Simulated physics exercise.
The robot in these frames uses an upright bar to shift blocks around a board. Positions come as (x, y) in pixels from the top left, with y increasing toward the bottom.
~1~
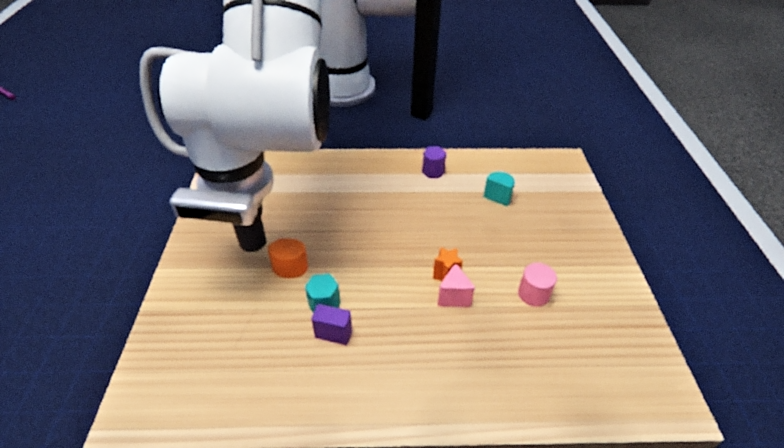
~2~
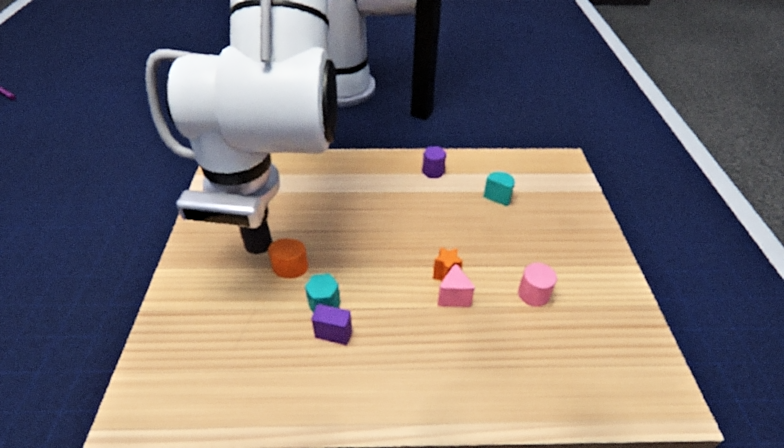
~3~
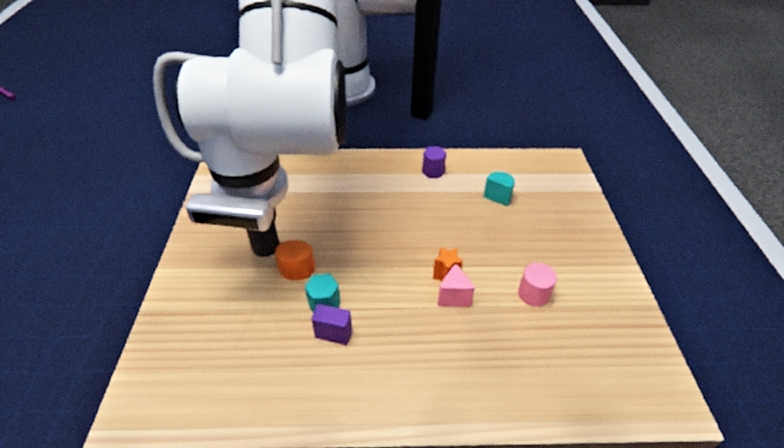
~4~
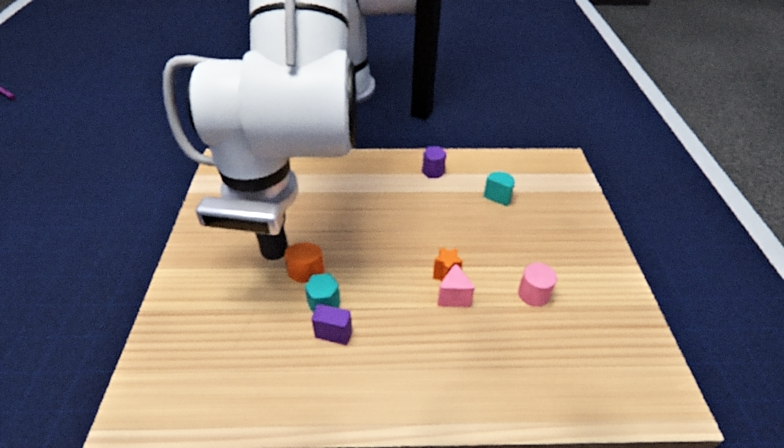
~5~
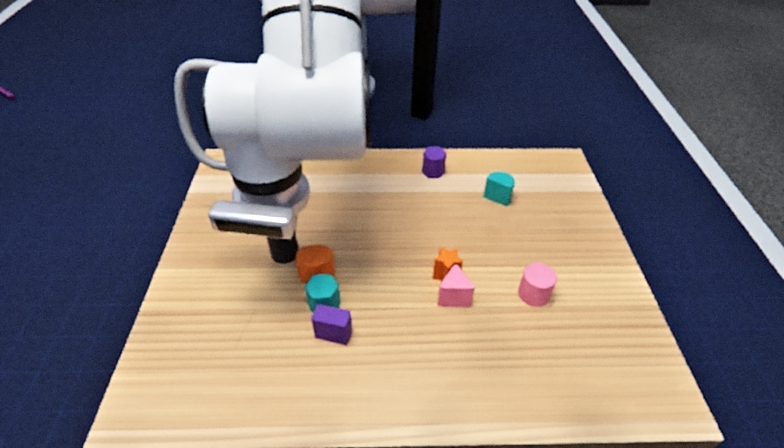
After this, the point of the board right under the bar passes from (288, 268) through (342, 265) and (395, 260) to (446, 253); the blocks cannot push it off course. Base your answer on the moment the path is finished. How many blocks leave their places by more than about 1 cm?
Counting only shifts above 1 cm, I get one block.
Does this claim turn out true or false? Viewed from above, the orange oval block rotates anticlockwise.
This is false.
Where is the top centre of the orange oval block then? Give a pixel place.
The answer is (388, 266).
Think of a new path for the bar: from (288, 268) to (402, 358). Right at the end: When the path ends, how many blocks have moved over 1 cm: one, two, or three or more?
My forecast: 3 or more.
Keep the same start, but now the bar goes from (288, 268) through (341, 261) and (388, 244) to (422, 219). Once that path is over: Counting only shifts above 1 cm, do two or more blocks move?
I expect not.
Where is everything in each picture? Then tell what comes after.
In the first frame, lower end of the bar (253, 242), tops of blocks, orange oval block (286, 248), orange star-shaped block (449, 257).
In the second frame, bar (259, 245), blocks as before.
In the third frame, bar (266, 247), orange oval block (293, 250).
In the fourth frame, bar (275, 250), orange oval block (303, 252).
In the fifth frame, bar (285, 254), orange oval block (314, 255), orange star-shaped block (449, 257).
The first path, step by step. One third of the way, bar (342, 251); orange oval block (365, 262), turned 45° clockwise.
Two thirds of the way, bar (396, 246); orange oval block (388, 266), turned 115° clockwise.
At the end, bar (448, 239); orange oval block (388, 266), turned 115° clockwise; orange star-shaped block not moved.
